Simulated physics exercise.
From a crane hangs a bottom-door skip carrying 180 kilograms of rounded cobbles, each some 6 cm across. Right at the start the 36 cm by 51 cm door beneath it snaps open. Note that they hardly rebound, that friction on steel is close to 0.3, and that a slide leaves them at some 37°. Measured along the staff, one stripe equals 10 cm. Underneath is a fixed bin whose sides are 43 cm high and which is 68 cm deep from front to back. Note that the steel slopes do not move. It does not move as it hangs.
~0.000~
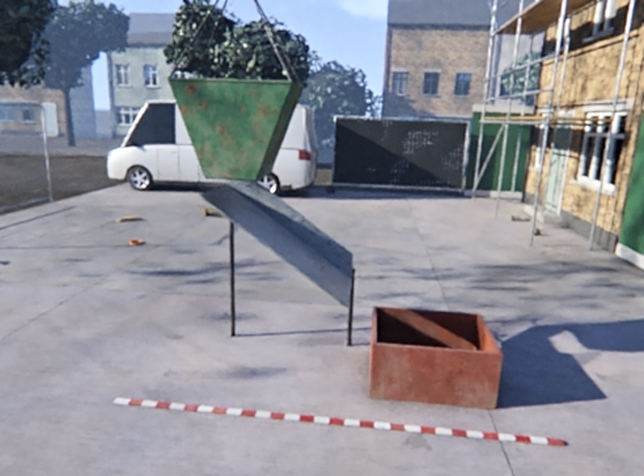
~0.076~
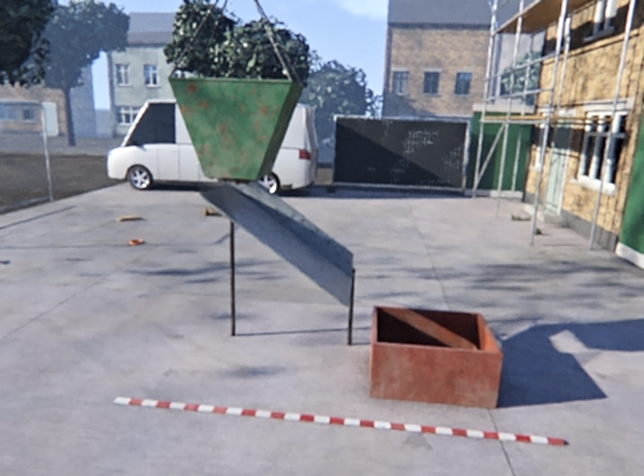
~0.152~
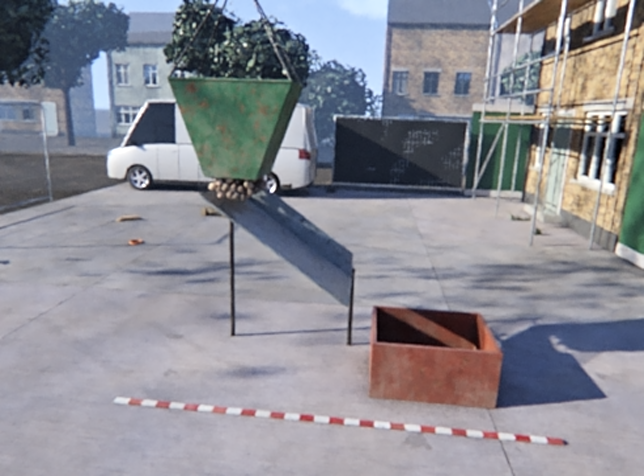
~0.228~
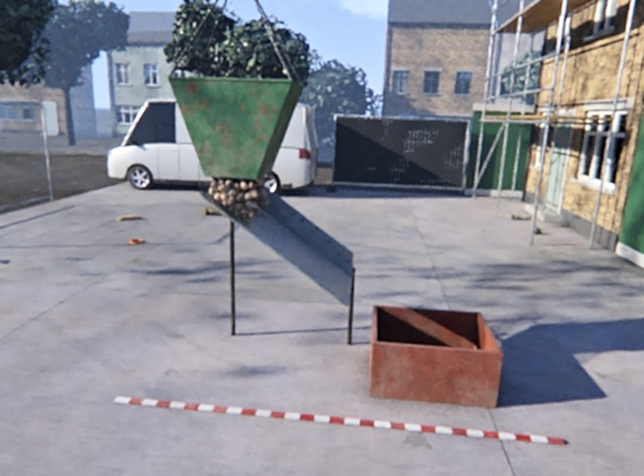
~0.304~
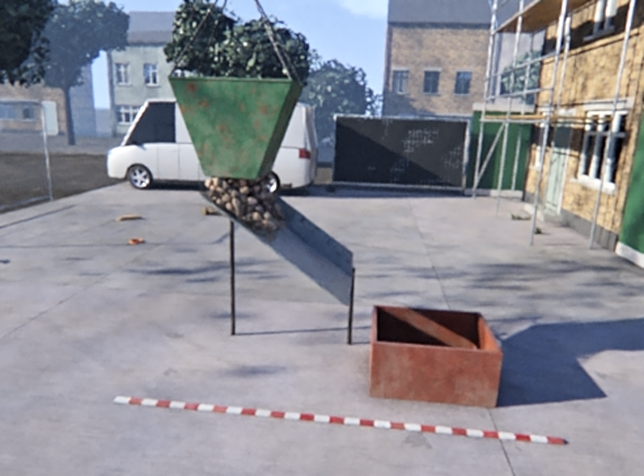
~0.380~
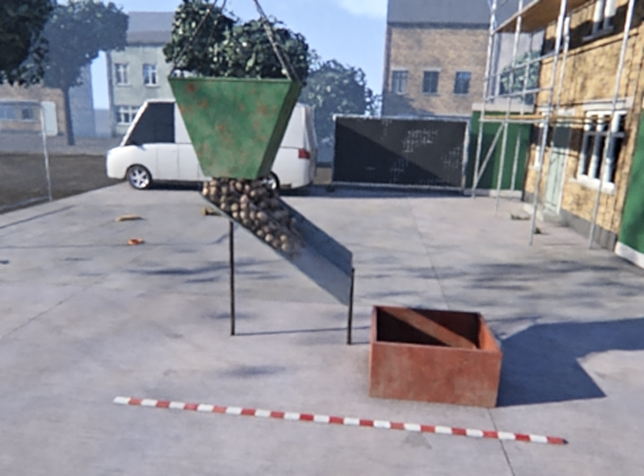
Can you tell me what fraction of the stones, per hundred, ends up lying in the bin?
I'd say around 100 in every hundred.
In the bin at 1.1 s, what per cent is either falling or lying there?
About 40 per cent of it.
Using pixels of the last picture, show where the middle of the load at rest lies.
Around (423, 358).
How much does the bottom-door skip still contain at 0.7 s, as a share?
Roughly 15 per cent still sits inside.
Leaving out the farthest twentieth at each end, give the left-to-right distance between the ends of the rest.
Spread, left to right, approx 70 cm.
After 0.7 s, 17 % in the bottom-door skip, 73 % on the steel, 7 % falling or lying left of the bin, 4 % falling or lying in the bin; the stones farthest right are at (403, 342).
After 1.1 s, 0 % in the bottom-door skip, 51 % on the steel, 11 % falling or lying left of the bin, 38 % falling or lying in the bin; the stones farthest right are at (478, 372).
After 1.7 s, 0 % in the bottom-door skip, 4 % on the steel, 5 % falling or lying left of the bin, 91 % falling or lying in the bin; the stones farthest right are at (479, 372).
After 2.6 s, 0 % in the bottom-door skip, 100 % falling or lying in the bin; the stones farthest right are at (479, 371).
After 4.5 s, 0 % in the bottom-door skip, 100 % in the bin; the stones farthest right are at (479, 371).
